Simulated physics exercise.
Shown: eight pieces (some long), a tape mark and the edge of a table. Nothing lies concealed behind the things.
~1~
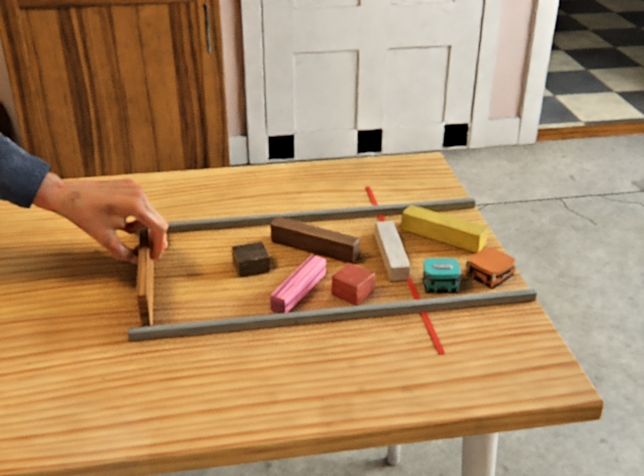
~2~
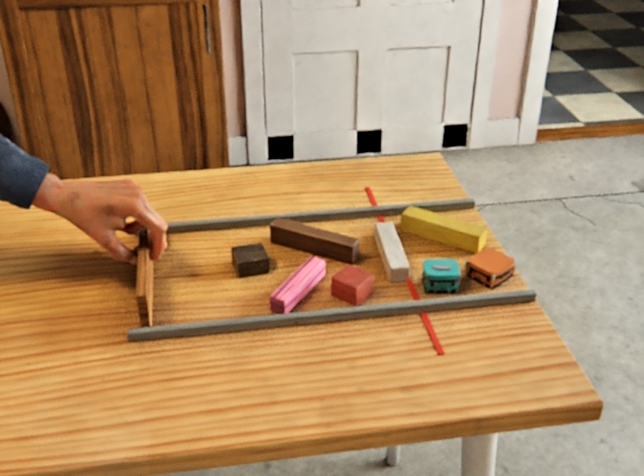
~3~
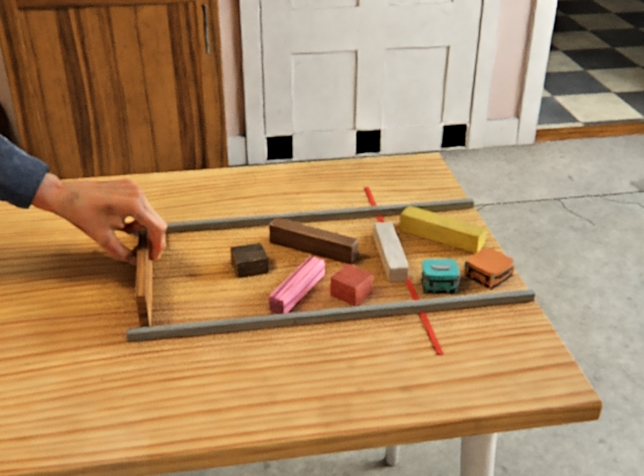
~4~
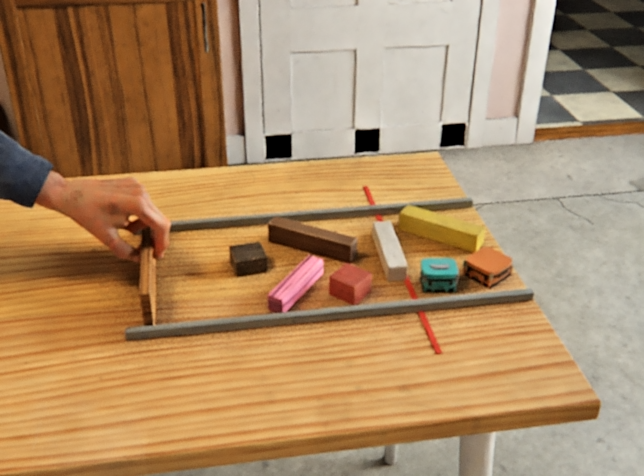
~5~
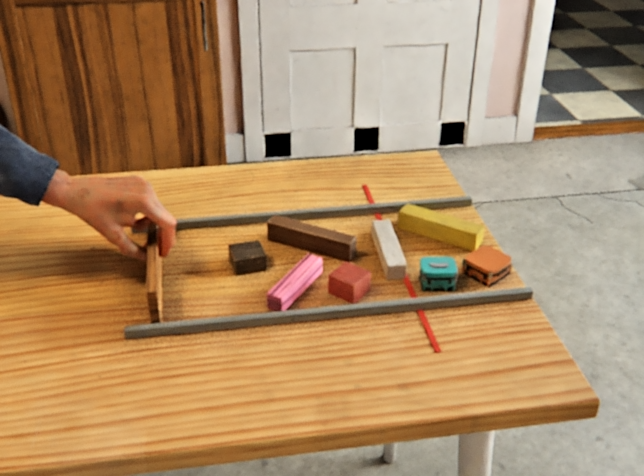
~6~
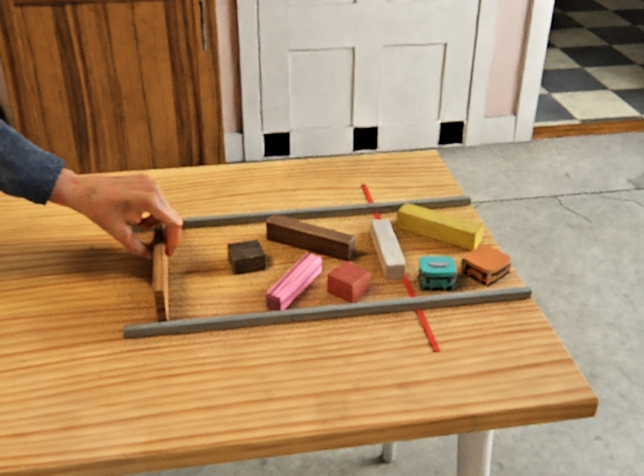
The video shows a hand holding a small wooden board upright between two gray rails on a table, then sliding it slightly right toward colored blocks and two small cases, which stay still near a red tape line.
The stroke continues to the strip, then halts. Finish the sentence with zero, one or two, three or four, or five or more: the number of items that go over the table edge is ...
The number of items that go over the table edge is zero.
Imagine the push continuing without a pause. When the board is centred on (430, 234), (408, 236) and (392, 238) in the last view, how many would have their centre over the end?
Respectively 3, 1 and 0.
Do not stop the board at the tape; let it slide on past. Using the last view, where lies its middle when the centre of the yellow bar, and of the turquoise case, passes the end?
Roughly at (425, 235) and roughly at (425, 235).
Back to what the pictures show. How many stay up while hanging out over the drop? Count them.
The number overhanging is 1.
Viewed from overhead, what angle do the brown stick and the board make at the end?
Roughly 30 degrees.
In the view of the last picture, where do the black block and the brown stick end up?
Black block: About (409, 244); brown stick: About (414, 224).
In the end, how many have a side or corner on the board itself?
3.
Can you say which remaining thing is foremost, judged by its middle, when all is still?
That would be the orange case.
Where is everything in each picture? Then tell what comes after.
Orange case (491, 268); yellow bar (444, 228); turquoise case (441, 276); board (146, 262); tape (399, 257), in the first picture.
Yellow bar (443, 229); board (146, 262), in the second picture.
Turquoise case (440, 277); red block (351, 285), in the third picture.
Orange case (488, 267); white bar (389, 250), in the fourth picture.
Yellow bar (440, 227); pink stick (295, 283), in the fifth picture.
Orange case (486, 265); yellow bar (439, 226); turquoise case (437, 274); board (161, 257); tape (395, 255), in the sixth picture.
A little later, none off yet; orange case at rest near (486, 265); yellow bar at rest near (439, 226); turquoise case at rest near (437, 274).
Next, none off yet; orange case at rest near (486, 265); yellow bar at rest near (443, 224); turquoise case shifted about its own width near (460, 275).
When it is over, the number that fall off is zero.
